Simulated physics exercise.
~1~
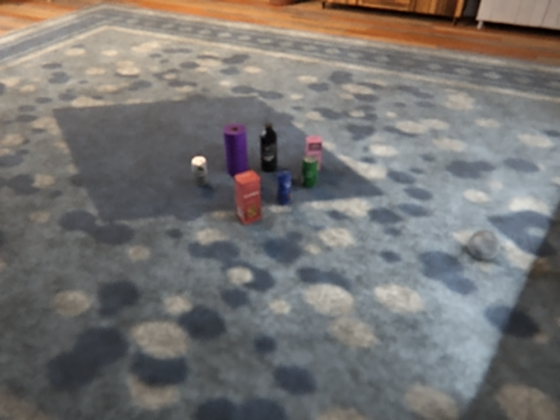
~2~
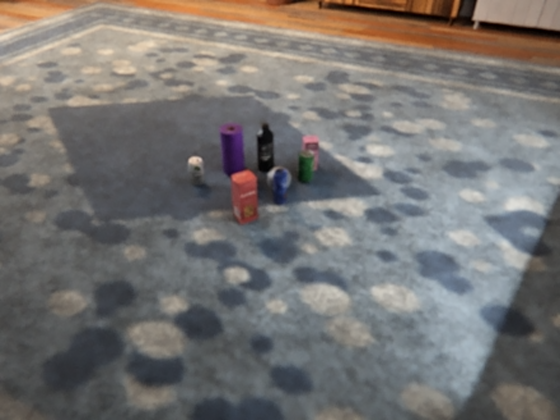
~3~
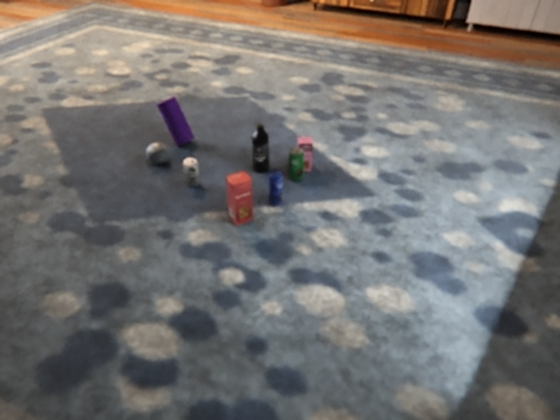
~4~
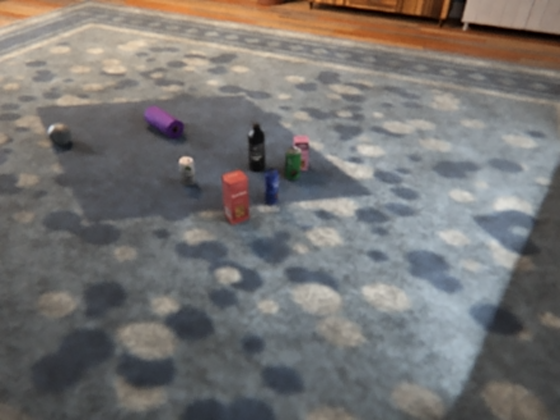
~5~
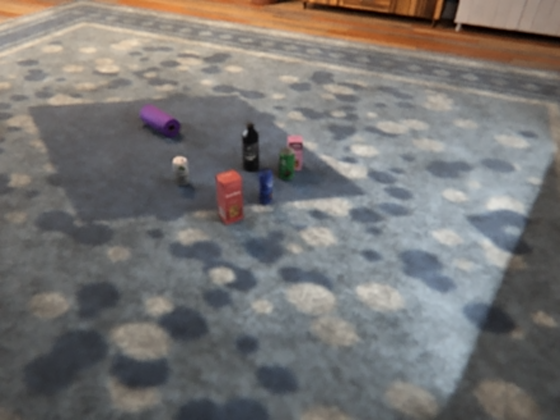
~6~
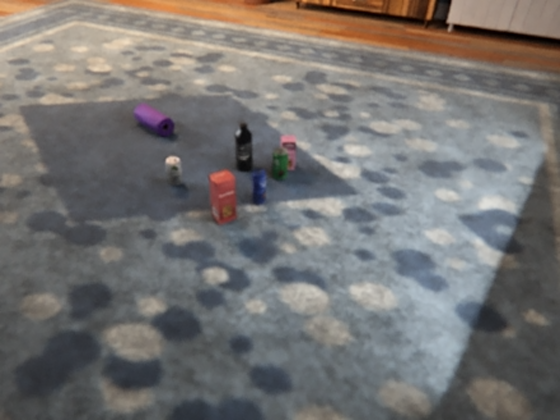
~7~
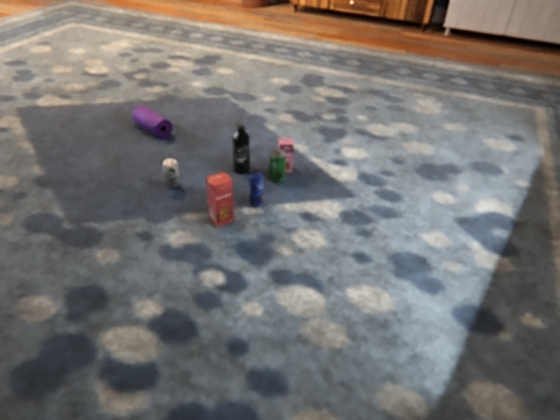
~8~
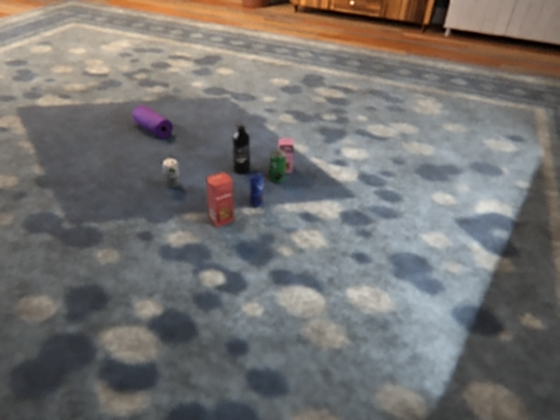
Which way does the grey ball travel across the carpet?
The grey ball travels to the left, passing through the group of objects and continuing toward the left side of the view.
The footage shows a grey ball rolling left across a patterned blue carpet among seven standing household objects, passing through the group as the purple roll topples onto its side, then leaving view while the other six objects remain upright.
